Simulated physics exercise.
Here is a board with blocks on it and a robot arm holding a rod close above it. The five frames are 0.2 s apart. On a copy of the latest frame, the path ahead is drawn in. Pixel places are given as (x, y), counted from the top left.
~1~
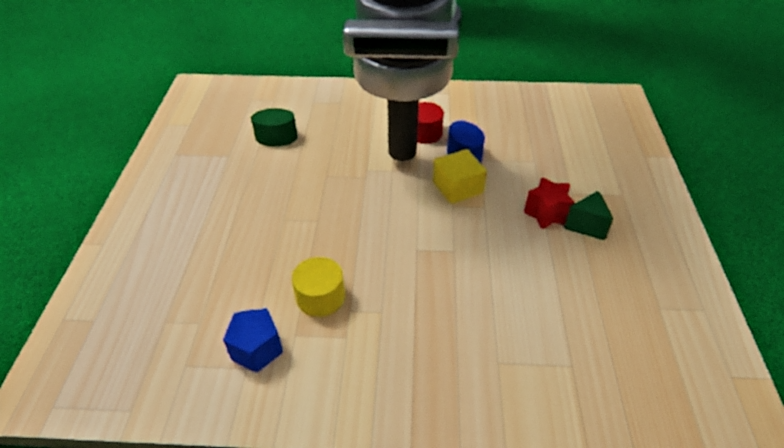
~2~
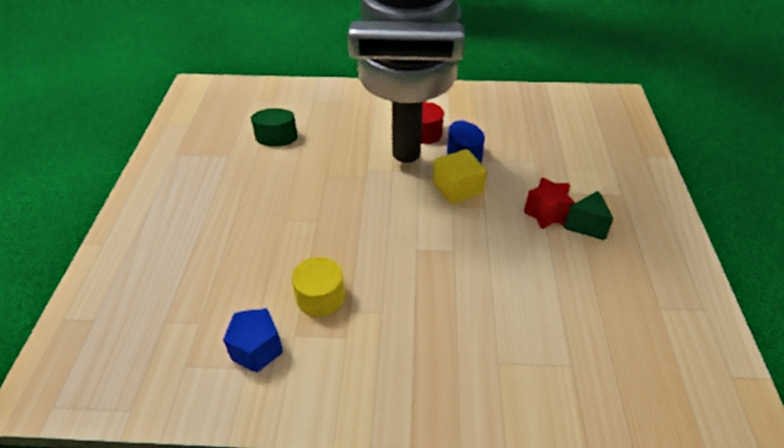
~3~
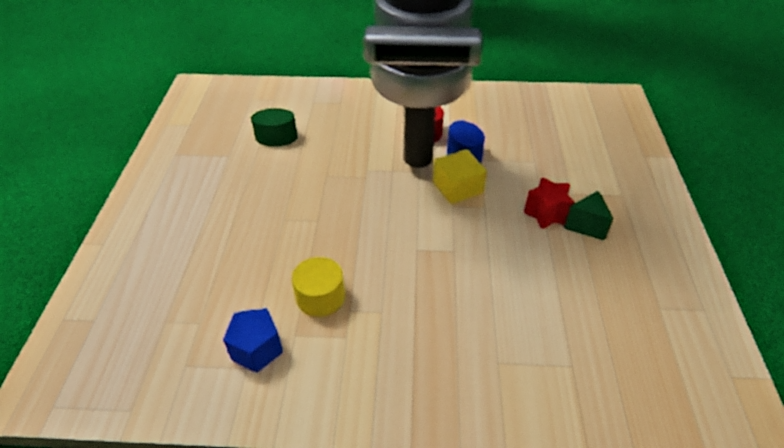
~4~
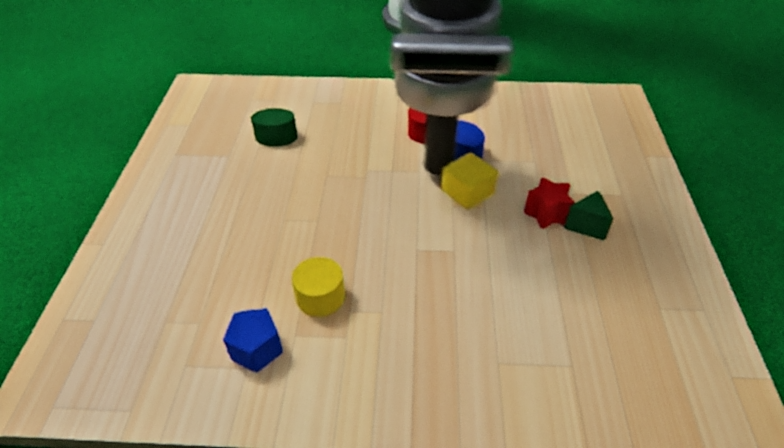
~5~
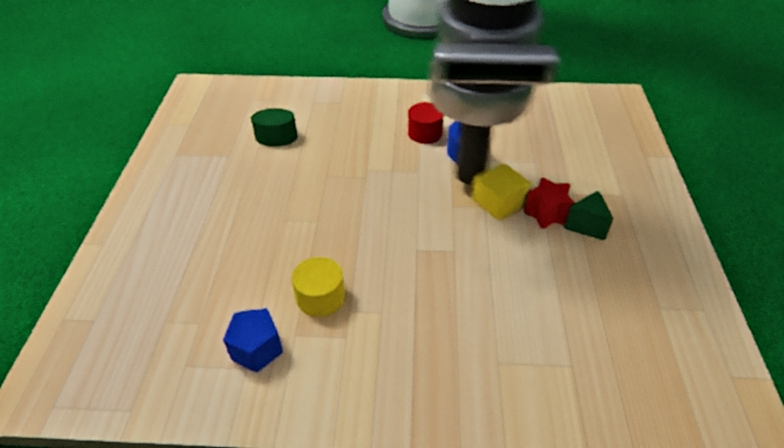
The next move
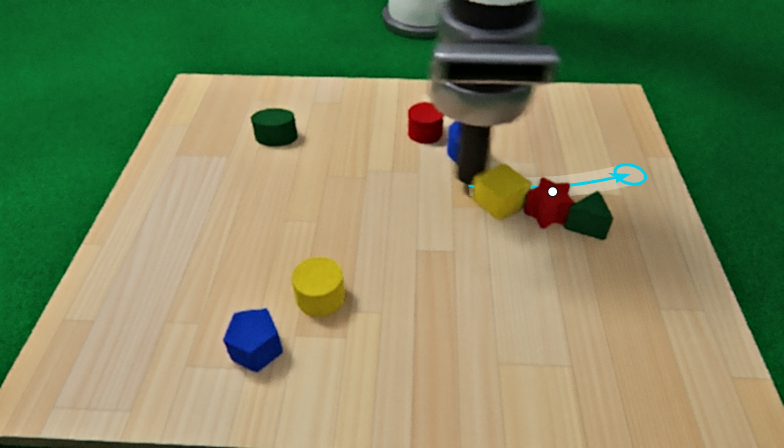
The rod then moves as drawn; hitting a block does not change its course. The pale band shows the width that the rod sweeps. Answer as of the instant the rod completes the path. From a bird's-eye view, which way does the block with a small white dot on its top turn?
Anticlockwise.
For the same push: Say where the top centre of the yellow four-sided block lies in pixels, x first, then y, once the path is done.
I predict (530, 191).
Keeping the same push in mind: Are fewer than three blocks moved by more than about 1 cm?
In short: No.
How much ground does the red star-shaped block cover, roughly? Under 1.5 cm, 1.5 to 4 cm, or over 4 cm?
My estimate: In the 1.5 to 4 cm range.
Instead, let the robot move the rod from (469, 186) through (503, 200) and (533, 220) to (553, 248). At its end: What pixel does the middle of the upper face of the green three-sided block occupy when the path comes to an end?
My estimate: (674, 223).
The drawn path runs from (469, 186) via (526, 188) and (580, 184), ending at (630, 174); the dot is on the red star-shaped block.
The first path, step by step. One third of the way, rod (528, 178); yellow four-sided block (530, 191), turned 30° clockwise; red star-shaped block (573, 203), turned 30° anticlockwise; green three-sided block (612, 210).
Two thirds of the way, rod (584, 174); yellow four-sided block (530, 191), turned 35° clockwise; red star-shaped block (573, 203), turned 30° anticlockwise; green three-sided block (612, 210).
At the end, rod (634, 164); blue elliptical block not moved; yellow four-sided block (530, 191), turned 35° clockwise; red star-shaped block (573, 203), turned 30° anticlockwise; green three-sided block (612, 210).
